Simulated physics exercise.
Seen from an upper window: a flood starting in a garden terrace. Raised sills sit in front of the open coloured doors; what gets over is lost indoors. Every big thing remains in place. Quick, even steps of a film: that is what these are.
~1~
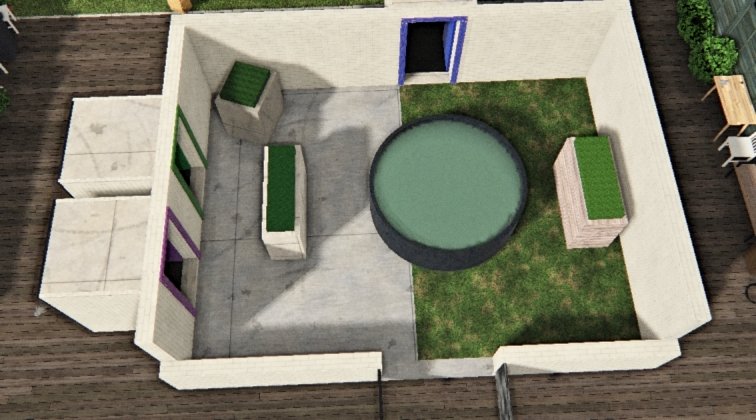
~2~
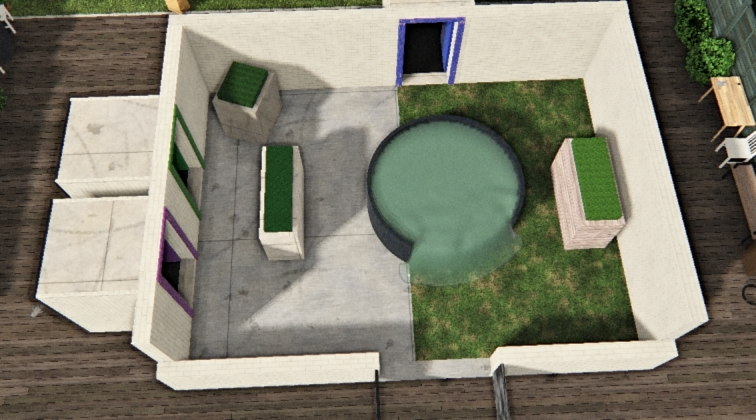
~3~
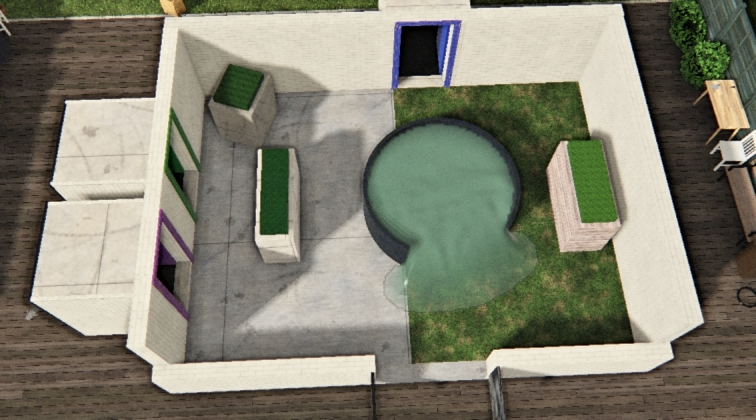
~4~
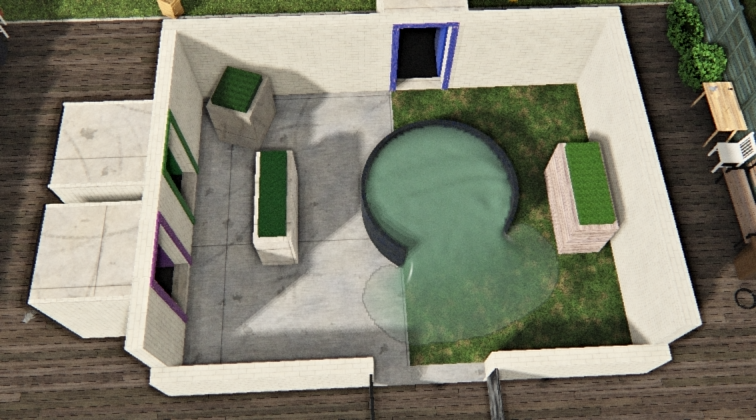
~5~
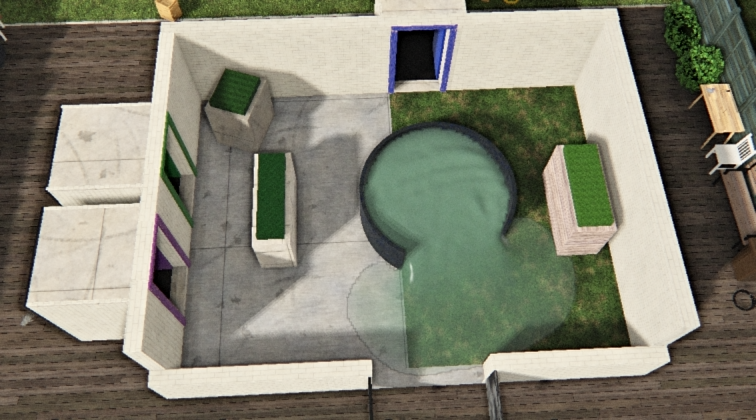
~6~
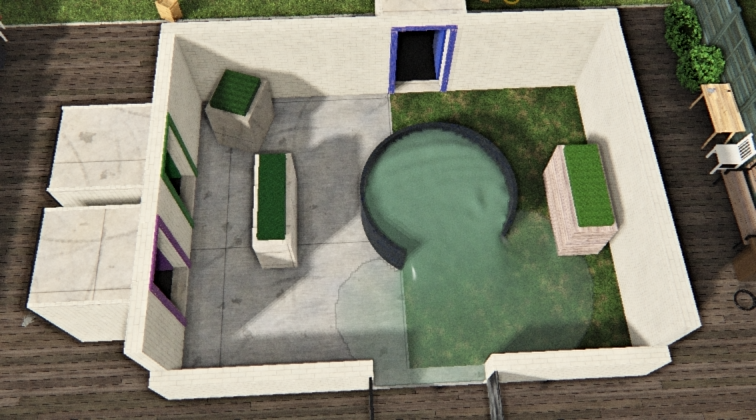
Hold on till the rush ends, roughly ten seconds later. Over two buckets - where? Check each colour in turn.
Result: The purple door will not go over two buckets; the blue door will not go over two buckets; the green door will not go over two buckets.
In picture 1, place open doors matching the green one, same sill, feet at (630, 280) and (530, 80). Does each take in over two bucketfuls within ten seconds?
The first door ends up above and the second ends up below.
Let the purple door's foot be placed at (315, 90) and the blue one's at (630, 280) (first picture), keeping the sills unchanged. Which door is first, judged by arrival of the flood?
That would be the one in blue.
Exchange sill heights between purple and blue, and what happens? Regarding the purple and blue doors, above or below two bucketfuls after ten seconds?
Outcome - purple door comes in high; blue door comes in low.
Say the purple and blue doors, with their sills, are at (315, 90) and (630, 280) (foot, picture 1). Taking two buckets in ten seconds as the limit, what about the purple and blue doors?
So, the purple one doesn't reach the mark and the blue one tops the limit.
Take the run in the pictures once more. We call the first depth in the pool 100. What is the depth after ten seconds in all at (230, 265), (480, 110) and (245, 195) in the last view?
Around 8, 8 and 6 %.
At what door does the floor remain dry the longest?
Last in line is the blue door.
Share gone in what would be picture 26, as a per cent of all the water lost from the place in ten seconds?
Near 60 in a hundred, I reckon.
A moment on, water covers 30 % of the floor; the purple door not reached, the blue door not reached, the green door not reached.
Next, water covers 35 % of the floor; the purple door not reached, the blue door not reached, the green door not reached.
Then, water covers 45 % of the floor; the purple door wet at the sill, nothing in, the blue door not reached, the green door not reached.
Later, water covers 70 % of the floor; the purple door wet at the sill, nothing in, the blue door not reached, the green door wet at the sill, nothing in.
In the end, water covers 90 % of the floor; the purple door wet at the sill, nothing in, the blue door under two buckets in, the green door wet at the sill, nothing in.
